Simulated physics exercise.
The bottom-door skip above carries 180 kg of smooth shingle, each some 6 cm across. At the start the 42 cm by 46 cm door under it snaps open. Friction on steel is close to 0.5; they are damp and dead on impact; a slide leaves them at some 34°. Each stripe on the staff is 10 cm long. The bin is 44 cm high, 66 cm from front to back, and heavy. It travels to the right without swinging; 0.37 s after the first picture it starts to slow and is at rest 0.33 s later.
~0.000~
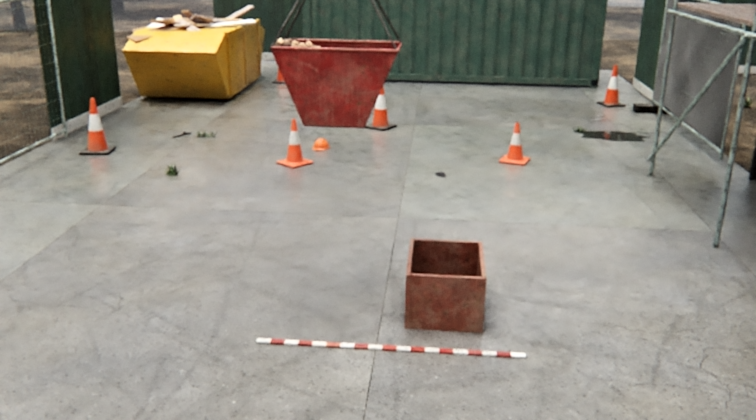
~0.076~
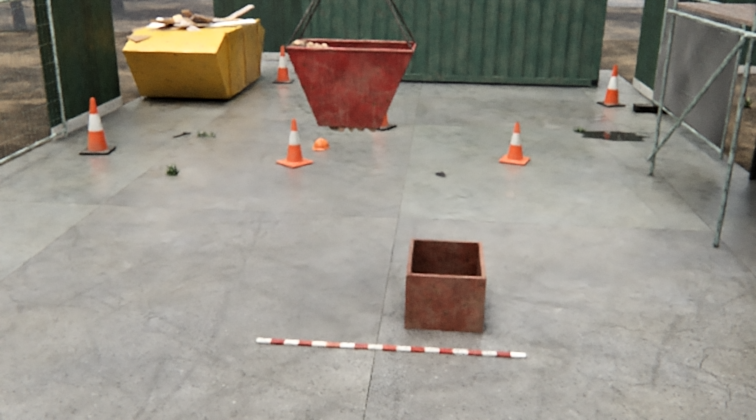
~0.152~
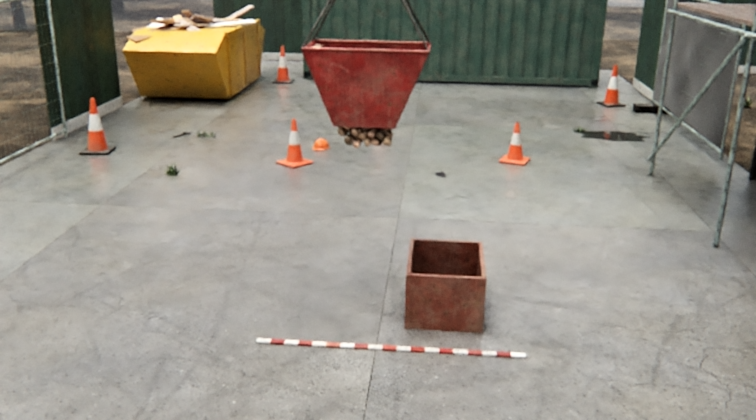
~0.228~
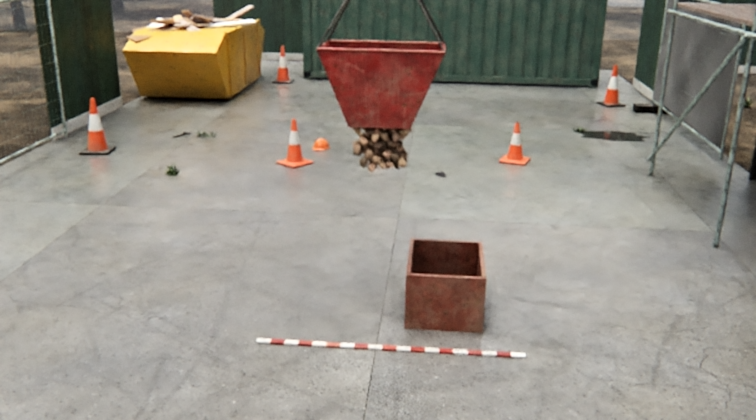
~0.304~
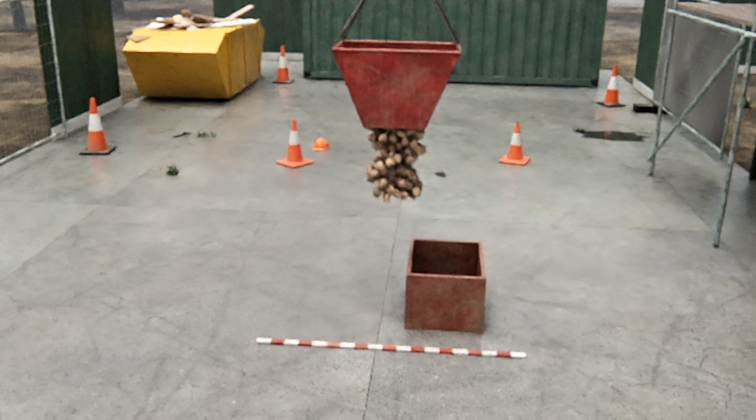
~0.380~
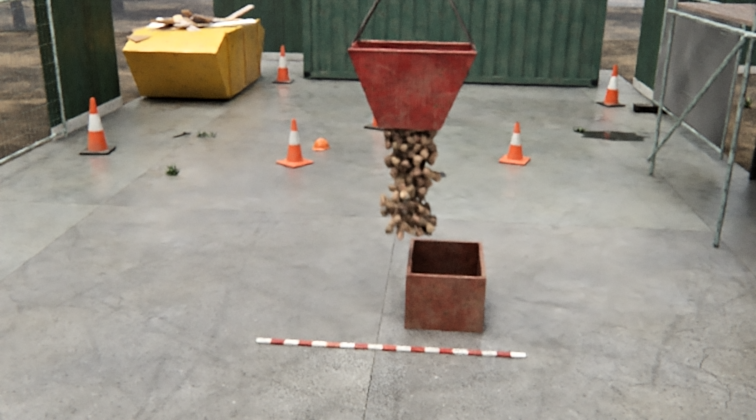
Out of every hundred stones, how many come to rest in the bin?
Close to 90 in a hundred.
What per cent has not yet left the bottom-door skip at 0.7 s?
About 0 per cent.
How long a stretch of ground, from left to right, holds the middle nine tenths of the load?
About 80 cm.
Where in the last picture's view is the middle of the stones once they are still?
Near (449, 287).
After 0.7 s, 1 % in the bottom-door skip, 3 % falling or lying left of the bin, 95 % falling or lying in the bin, 1 % falling or lying beside or right of the bin; the stones farthest right are at (483, 246).
After 1.1 s, 0 % in the bottom-door skip, 3 % falling or lying left of the bin, 90 % falling or lying in the bin, 7 % falling or lying beside or right of the bin; the stones farthest right are at (555, 312).
After 1.7 s, 0 % in the bottom-door skip, 3 % falling or lying left of the bin, 90 % falling or lying in the bin, 7 % falling or lying beside or right of the bin; the stones farthest right are at (628, 316).
After 2.6 s, 0 % in the bottom-door skip, 3 % falling or lying left of the bin, 90 % falling or lying in the bin, 7 % falling or lying beside or right of the bin; the stones farthest right are at (639, 317).
After 4.5 s, 0 % in the bottom-door skip, 3 % left of the bin, 90 % in the bin, 7 % beside or right of the bin; the stones farthest right are at (639, 317).
